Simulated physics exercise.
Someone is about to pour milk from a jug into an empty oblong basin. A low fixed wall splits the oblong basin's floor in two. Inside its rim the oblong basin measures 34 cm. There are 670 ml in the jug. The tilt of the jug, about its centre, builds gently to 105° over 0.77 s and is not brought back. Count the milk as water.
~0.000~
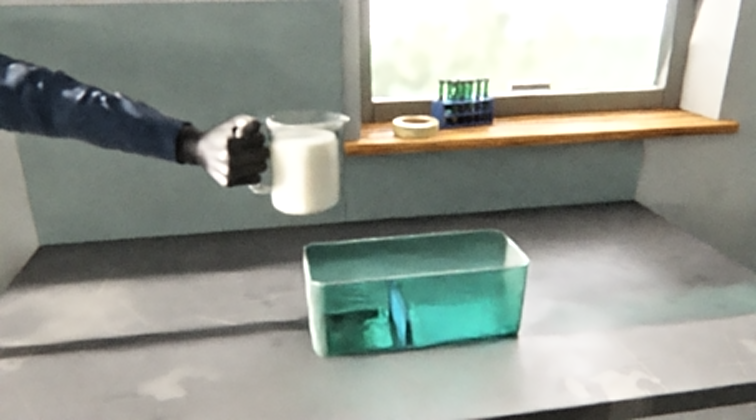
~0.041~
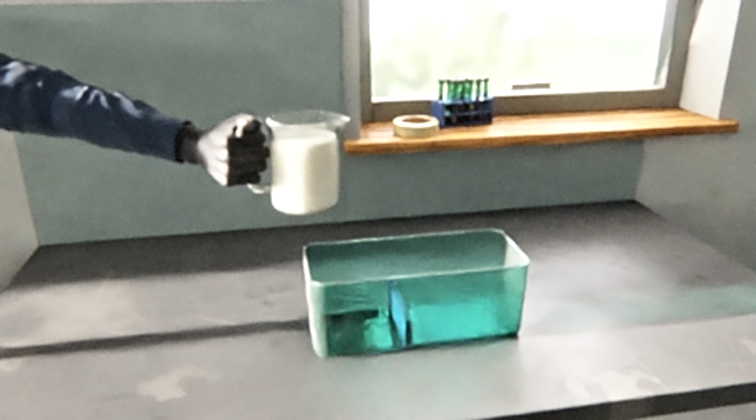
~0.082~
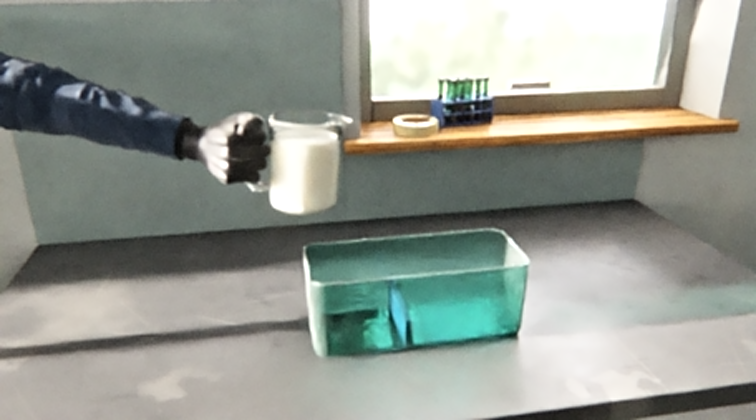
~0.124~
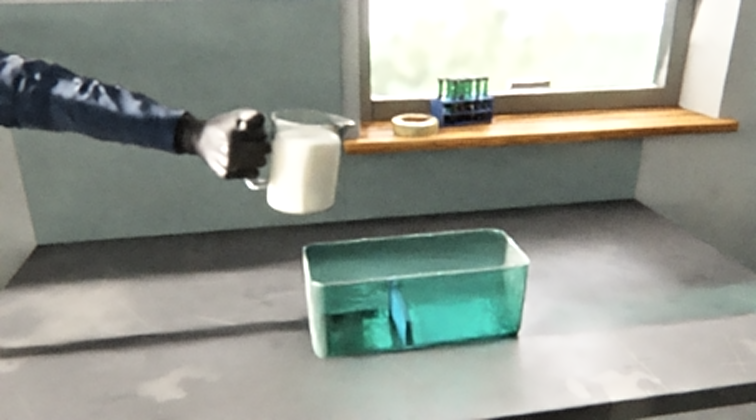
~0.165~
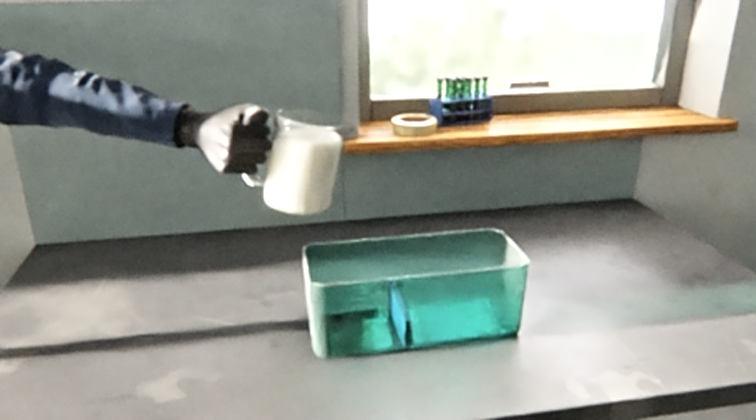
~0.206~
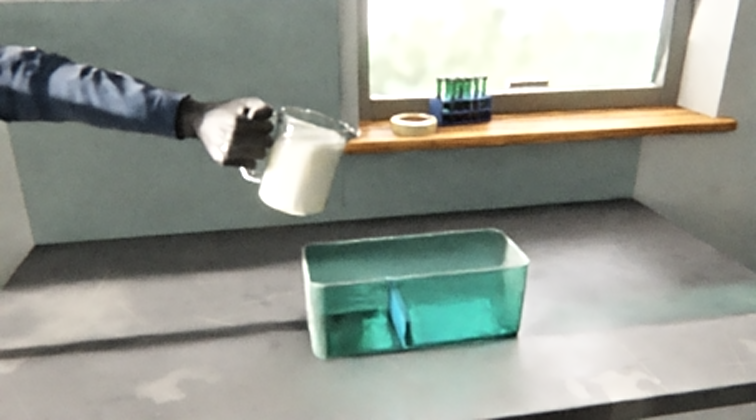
Gloved hand holding a glass jug of milk above a clear oblong basin on a grey bench, slowly tilting it rightward.
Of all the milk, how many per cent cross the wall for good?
About 64 per cent.
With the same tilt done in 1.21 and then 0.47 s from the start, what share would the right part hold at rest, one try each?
In turn about 65 and 55 per cent.
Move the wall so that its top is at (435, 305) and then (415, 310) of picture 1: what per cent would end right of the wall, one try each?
In turn about 15 and 20 per cent.
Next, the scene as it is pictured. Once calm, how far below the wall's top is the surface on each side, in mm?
Left about 34 mm, right about 30 mm.
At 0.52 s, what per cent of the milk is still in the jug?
About 80 per cent.
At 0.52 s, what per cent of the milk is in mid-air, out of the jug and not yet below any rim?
About 18 per cent.
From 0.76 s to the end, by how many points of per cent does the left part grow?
Some 22 per cent.
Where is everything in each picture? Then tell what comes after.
Tilt 0°; pouring edge (349, 117); surface from (270, 137) to (335, 134); the oblong basin's rim runs from (307, 265) to (514, 247); the wall's top is at (399, 300), in the first picture.
Tilt 1°; pouring edge (349, 118); surface from (270, 137) to (336, 134), in the second picture.
Tilt 3°; pouring edge (351, 119); surface from (271, 137) to (337, 134), in the third picture.
Tilt 7°; pouring edge (353, 122); surface from (272, 135) to (338, 134), in the fourth picture.
Tilt 11°; pouring edge (356, 127); surface from (274, 137) to (341, 136), in the fifth picture.
Tilt 17°; pouring edge (359, 132); surface from (273, 143) to (344, 136), in the sixth picture.
After 0.52 s the tilt is 81° and 79 per cent is still to pour, 0 is left of the wall and 2 right of it.
After 0.76 s the tilt is 105° and 27 per cent is still to pour, 13 is left of the wall and 35 right of it.
After 1.00 s the tilt is 105° and 4 per cent is still to pour, 27 is left of the wall and 63 right of it.
After 1.27 s the tilt is 105° and 0 per cent is still to pour, 35 is left of the wall and 63 right of it.
In the end 36 per cent lies left of the wall, 64 right of it and 1 outside.
